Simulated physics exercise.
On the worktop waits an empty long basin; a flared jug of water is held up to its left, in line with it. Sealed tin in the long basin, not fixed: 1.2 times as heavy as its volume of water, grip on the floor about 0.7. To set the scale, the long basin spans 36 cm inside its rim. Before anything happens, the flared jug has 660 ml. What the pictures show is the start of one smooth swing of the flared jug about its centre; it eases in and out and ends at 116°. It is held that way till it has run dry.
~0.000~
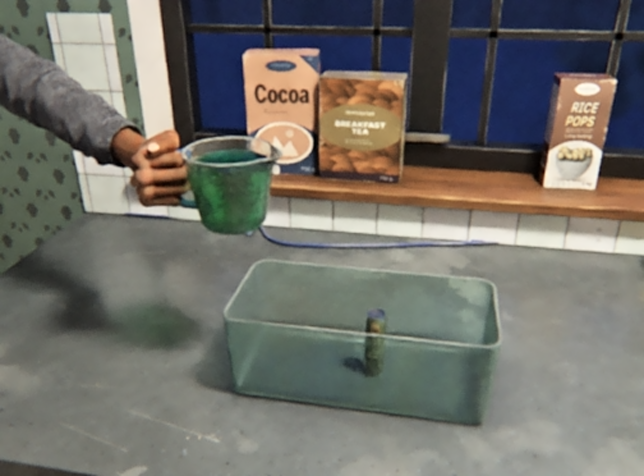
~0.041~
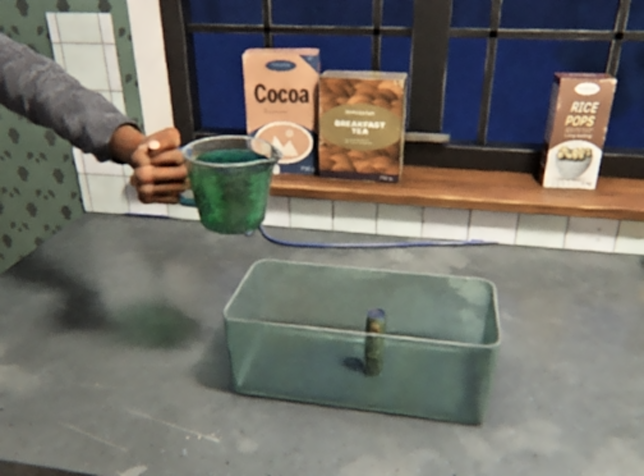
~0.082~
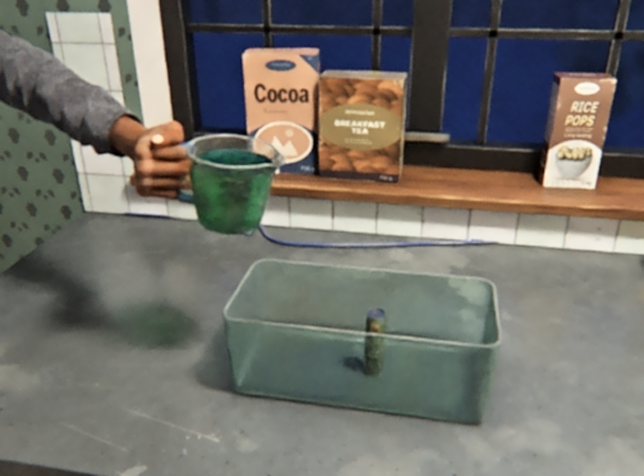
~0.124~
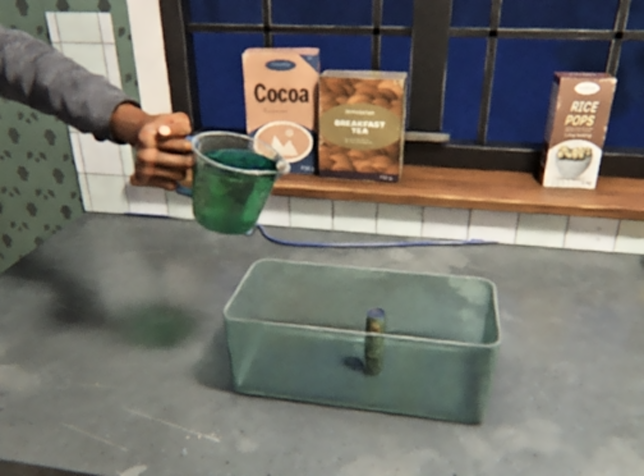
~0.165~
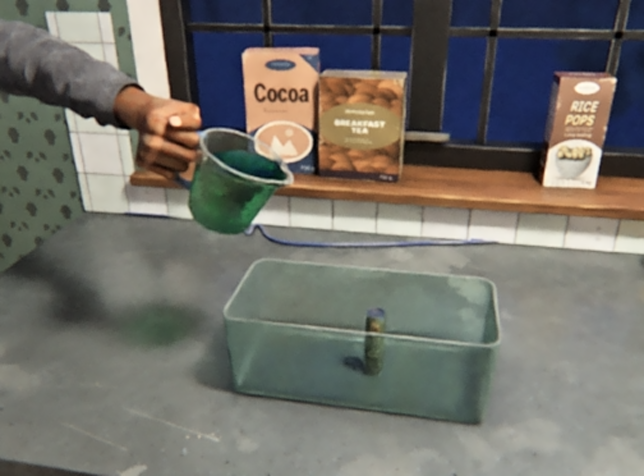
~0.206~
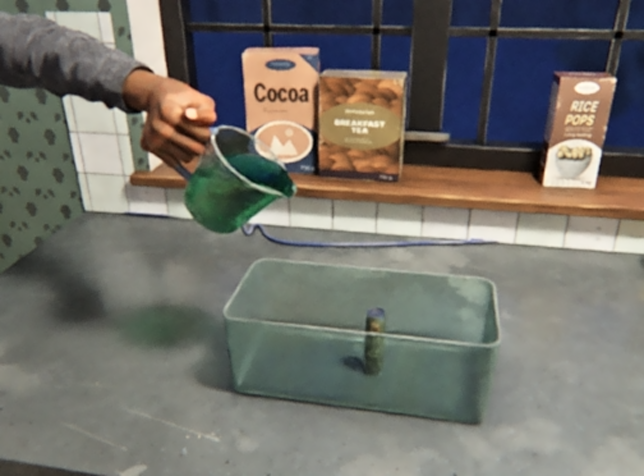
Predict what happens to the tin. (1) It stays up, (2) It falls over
It stays up.
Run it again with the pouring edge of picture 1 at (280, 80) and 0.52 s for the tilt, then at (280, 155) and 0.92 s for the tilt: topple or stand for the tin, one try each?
Try 1: Tipped over; try 2: Still standing.
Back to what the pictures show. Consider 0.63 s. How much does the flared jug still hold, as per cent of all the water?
Around 1 in a hundred is still there.
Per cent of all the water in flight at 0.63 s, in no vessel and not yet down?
It comes to some 6 percent of the total.
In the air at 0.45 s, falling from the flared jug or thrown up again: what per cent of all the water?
It comes to about 36 percent.
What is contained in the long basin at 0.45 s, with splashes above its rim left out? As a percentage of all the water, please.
At that time the basin holds about 36 per cent of the liquid.
Then, 0.45 s in, the tilt is 111° and 28 per cent is still to pour; the tin stands where it began.
Then, 0.63 s in, the tilt is 116° and 1 per cent is still to pour; the tin stands where it began.
Then, 0.82 s in, the tilt is 116° and 0 per cent is still to pour; the tin stands where it began.
Then, 1.02 s in, the tilt is 116° and 0 per cent is still to pour; the tin stands where it began.
Finally, the tin stands where it began.
